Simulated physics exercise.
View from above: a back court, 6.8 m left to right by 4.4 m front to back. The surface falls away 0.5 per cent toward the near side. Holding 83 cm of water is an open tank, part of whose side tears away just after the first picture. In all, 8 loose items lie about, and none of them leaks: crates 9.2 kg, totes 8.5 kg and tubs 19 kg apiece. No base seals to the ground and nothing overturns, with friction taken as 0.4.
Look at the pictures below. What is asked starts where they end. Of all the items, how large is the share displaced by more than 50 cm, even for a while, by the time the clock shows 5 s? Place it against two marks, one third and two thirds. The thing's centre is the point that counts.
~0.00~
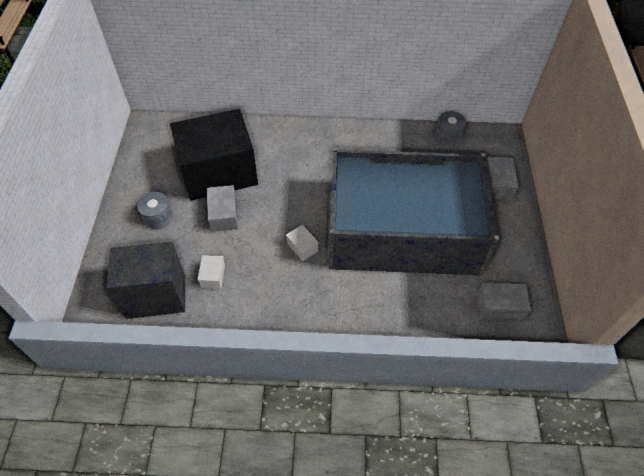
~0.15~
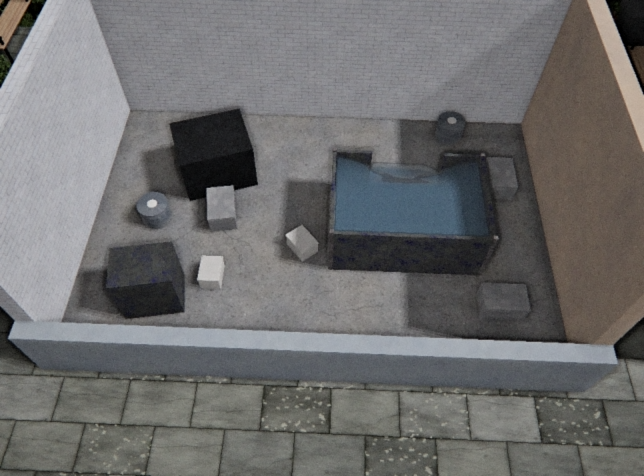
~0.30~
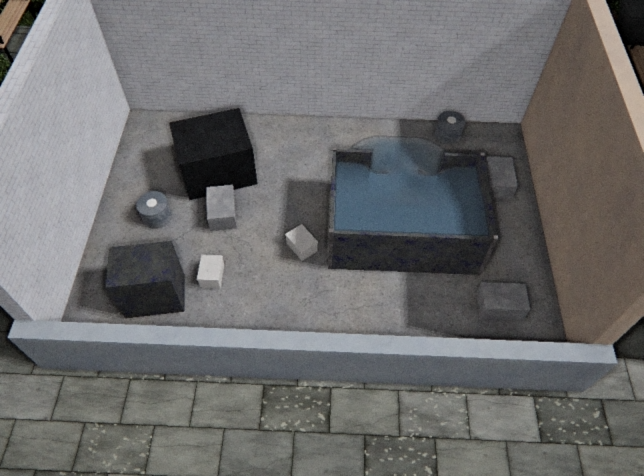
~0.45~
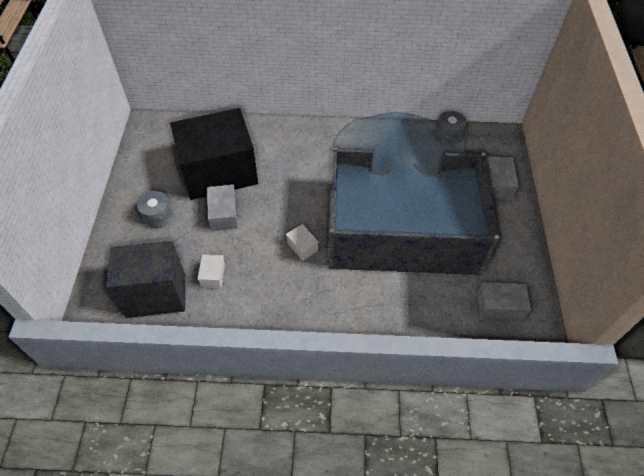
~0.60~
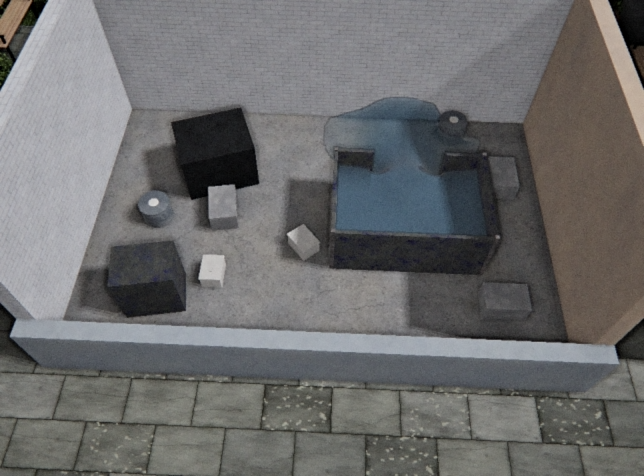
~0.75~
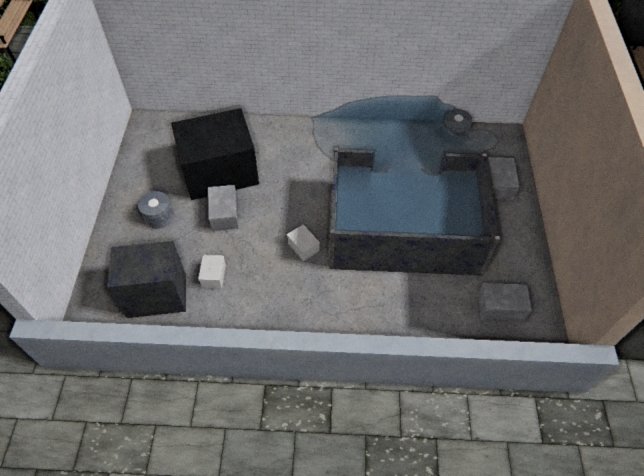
It is a third to two thirds.
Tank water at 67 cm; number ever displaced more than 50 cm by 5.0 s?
Then it comes to 3.
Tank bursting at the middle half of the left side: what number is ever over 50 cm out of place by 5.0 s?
The answer would then be 5.
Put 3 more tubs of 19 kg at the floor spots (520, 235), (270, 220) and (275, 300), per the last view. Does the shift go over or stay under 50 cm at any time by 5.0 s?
Result, in sequence: Above the mark / below the mark / below the mark.
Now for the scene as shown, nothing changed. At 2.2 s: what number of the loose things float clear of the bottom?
It comes to 0 of them.
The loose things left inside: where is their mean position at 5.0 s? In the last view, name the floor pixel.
I'd say about (292, 275) in the last view.
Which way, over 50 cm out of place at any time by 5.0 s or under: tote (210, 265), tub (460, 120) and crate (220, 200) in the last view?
In that order: Under, past it, under.
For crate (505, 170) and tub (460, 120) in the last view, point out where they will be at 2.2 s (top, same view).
I'd say close to (500, 216) and close to (498, 186).
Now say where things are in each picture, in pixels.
In the first picture, a tub at (452, 121), on the bottom; a crate at (506, 296) rests on the ground; water covers 2.8 m2; 0 of 8 have shifted.
In the second picture, a tub at (452, 121) rests on the ground; a crate at (506, 296) rests on the ground; water covers 3.6 m2; 0 of 8 have shifted.
In the third picture, a tub at (452, 120) rests on the ground; a crate at (505, 296) rests on the ground; water covers 4.6 m2; 0 of 8 have shifted.
In the fourth picture, a tub at (453, 120), on the bottom; a crate at (506, 296), on the bottom; 5.6 m2 under water; 0 of 8 have shifted.
In the fifth picture, a tub at (454, 120), on the bottom; a crate at (507, 296), on the bottom; water covers 5.9 m2; 0 of 8 have shifted.
In the sixth picture, a tub at (459, 118), on the bottom, 11 cm from its start; a crate at (507, 297), on the bottom; water covers 6.3 m2; 1 of 8 have shifted.
After 1.1 s 1 of 8 are over 50 cm from their spots; 0 afloat.
After 2.2 s 2 of 8 are over 50 cm from their spots; 0 afloat.
After 3.5 s 3 of 8 are over 50 cm from their spots; 0 afloat.
After 5.0 s 4 of 8 are over 50 cm from their spots, and 4 have been at some point; 1 afloat.
